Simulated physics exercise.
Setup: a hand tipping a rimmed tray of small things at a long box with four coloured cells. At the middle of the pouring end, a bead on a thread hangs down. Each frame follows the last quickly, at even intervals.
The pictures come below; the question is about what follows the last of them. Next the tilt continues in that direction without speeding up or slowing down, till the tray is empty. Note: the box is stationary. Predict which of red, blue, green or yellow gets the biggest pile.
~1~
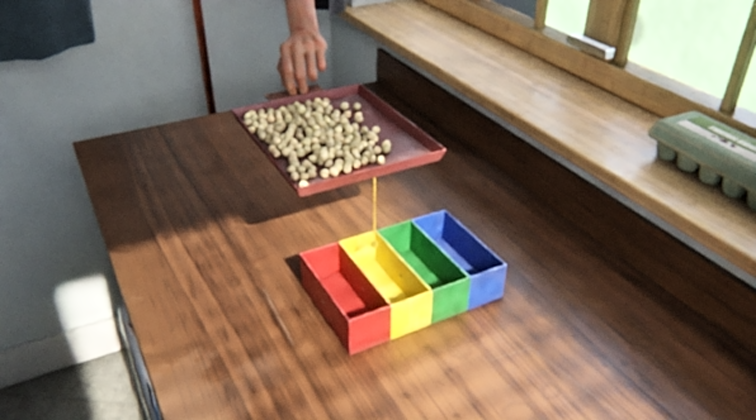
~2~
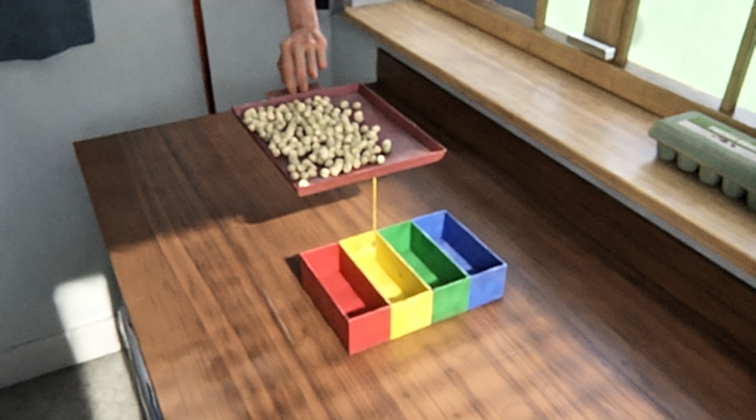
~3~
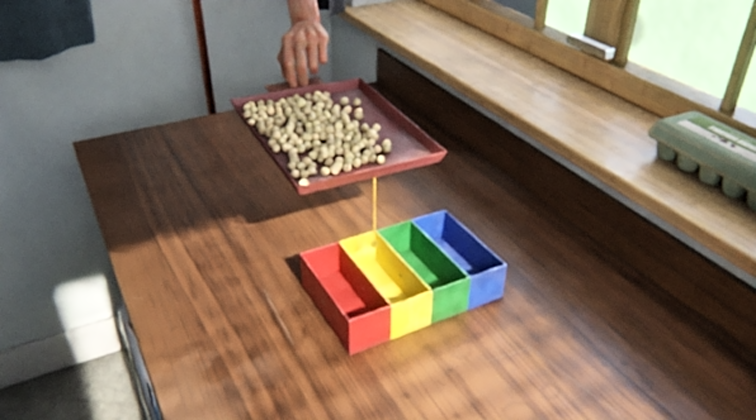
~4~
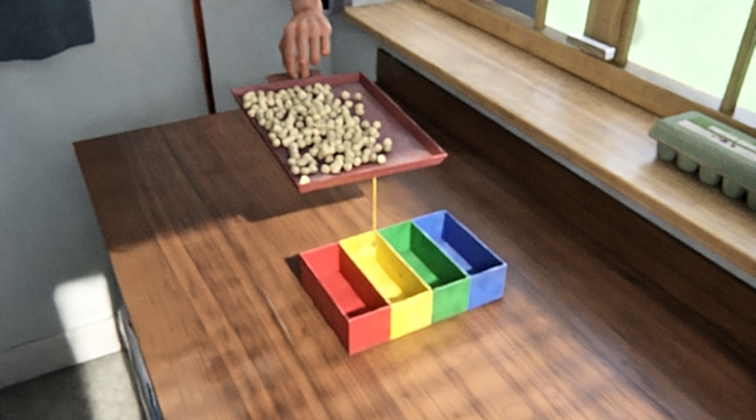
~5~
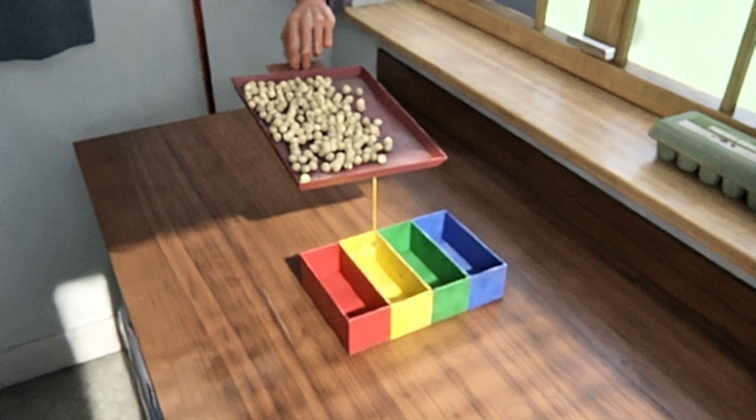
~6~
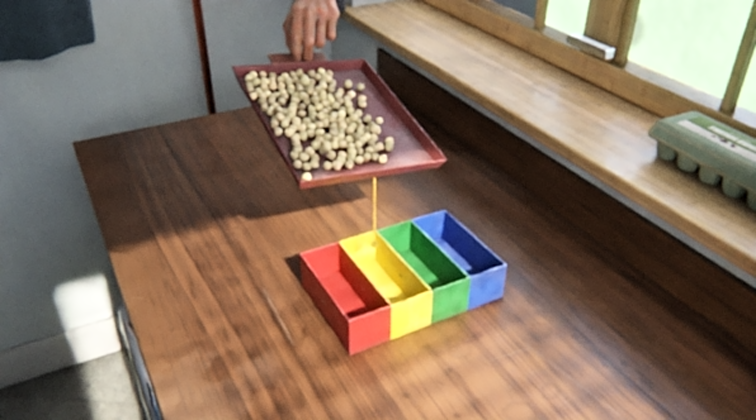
The biggest pile lands in blue.
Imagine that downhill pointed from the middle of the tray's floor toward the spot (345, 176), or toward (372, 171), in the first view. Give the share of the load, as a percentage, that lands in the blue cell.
About 0 % and 20 %.
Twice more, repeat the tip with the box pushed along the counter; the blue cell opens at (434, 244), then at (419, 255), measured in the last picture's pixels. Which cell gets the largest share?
First: The cell in blue. Second: The blue cell.
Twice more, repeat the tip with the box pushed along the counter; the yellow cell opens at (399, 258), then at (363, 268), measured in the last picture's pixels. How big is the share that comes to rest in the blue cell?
First position: Some 20 %; second position: Some 60 %.
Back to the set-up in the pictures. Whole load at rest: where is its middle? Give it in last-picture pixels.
Somewhere close to (444, 274) in the last picture.
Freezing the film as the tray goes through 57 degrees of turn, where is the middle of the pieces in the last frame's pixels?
(394, 135).
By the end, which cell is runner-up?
It's the green cell that ends up second.
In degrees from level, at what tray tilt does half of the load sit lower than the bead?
Roughly 90 degrees of tilt.
Just after the last frame, tray tipped steeply; almost all on the tray; just a few in the blue cell; just a few in the green cell; just a few falling or outside the box.
A moment on, tray tipped right over; about a tenth on the tray; roughly a third in the blue cell; roughly a quarter in the green cell; about a tenth in the yellow cell; just a few in the red cell; roughly a quarter falling or outside the box.
Further on, tray tipped past a quarter turn; roughly half in the blue cell; roughly a third in the green cell; about a tenth in the yellow cell; just a few in the red cell; about a tenth falling or outside the box.
When it is over, tray tipped past a quarter turn; roughly half in the blue cell; roughly a third in the green cell; about a tenth in the yellow cell; just a few in the red cell; about a tenth outside the box.
